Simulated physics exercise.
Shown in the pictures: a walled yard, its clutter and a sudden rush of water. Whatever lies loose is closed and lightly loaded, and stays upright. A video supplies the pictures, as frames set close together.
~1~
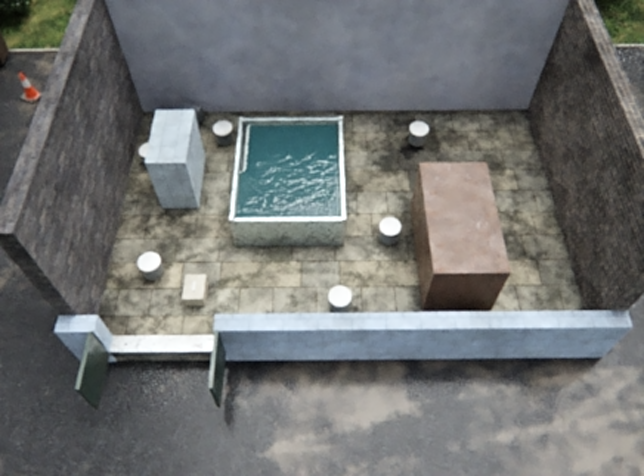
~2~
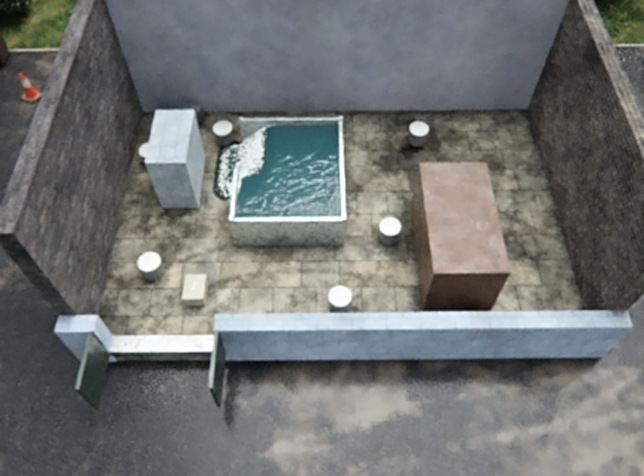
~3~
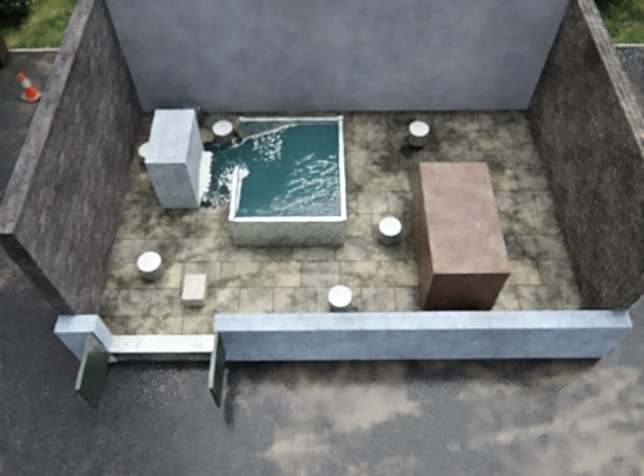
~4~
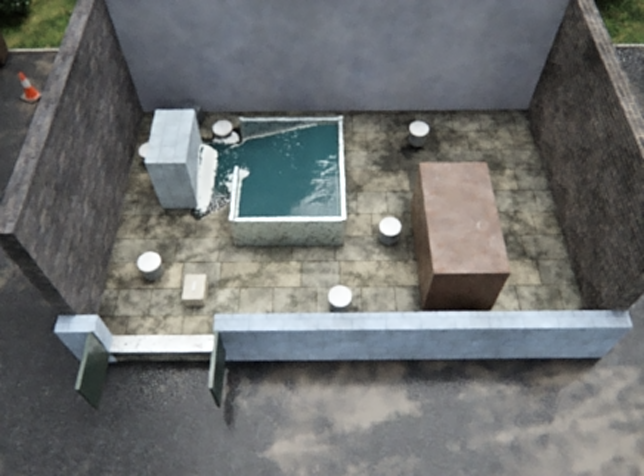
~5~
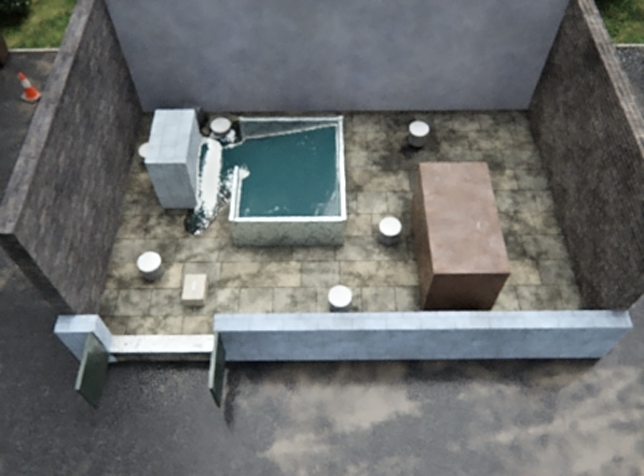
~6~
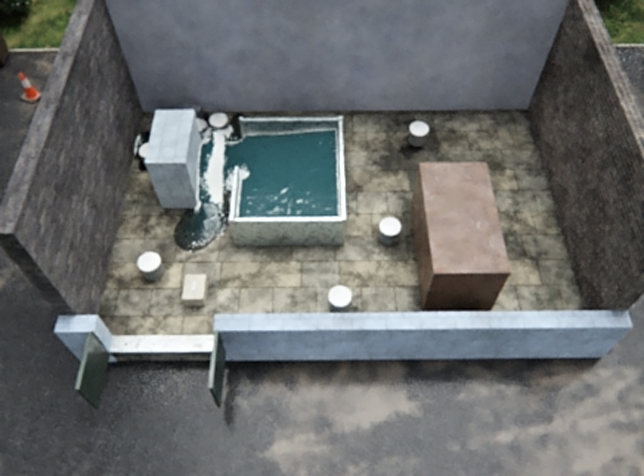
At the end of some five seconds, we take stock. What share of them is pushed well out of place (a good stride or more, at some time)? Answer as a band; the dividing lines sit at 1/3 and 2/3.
1/3 to 2/3.
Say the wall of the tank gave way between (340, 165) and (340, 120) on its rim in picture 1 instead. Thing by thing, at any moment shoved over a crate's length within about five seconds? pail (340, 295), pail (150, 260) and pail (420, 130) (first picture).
First stays short of it, second stays short of it, third covers that distance.
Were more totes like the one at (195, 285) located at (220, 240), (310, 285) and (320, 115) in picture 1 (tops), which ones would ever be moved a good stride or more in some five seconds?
Item by item: Goes the distance, remains in place, goes the distance.
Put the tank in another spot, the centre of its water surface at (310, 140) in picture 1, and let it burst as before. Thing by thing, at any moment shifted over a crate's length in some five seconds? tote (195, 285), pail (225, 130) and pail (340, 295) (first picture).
Object by object: Over the mark, over the mark, below the mark.
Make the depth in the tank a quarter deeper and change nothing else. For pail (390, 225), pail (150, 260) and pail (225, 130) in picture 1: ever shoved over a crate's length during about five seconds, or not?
Answers, in the order asked: Stayed within the threshold, went past the threshold, went past the threshold.
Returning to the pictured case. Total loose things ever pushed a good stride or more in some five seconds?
Count: 5.
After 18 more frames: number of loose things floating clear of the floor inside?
Well, I'd say 1.
A moment on, 1 of 8 are well off their spots; 1 afloat.
Next, 2 of 8 are well off their spots; 1 afloat.
Later, 5 of 8 are well off their spots; 1 afloat.
In the end, 5 of 8 are well off their spots, and 5 have been at some point; 0 afloat.
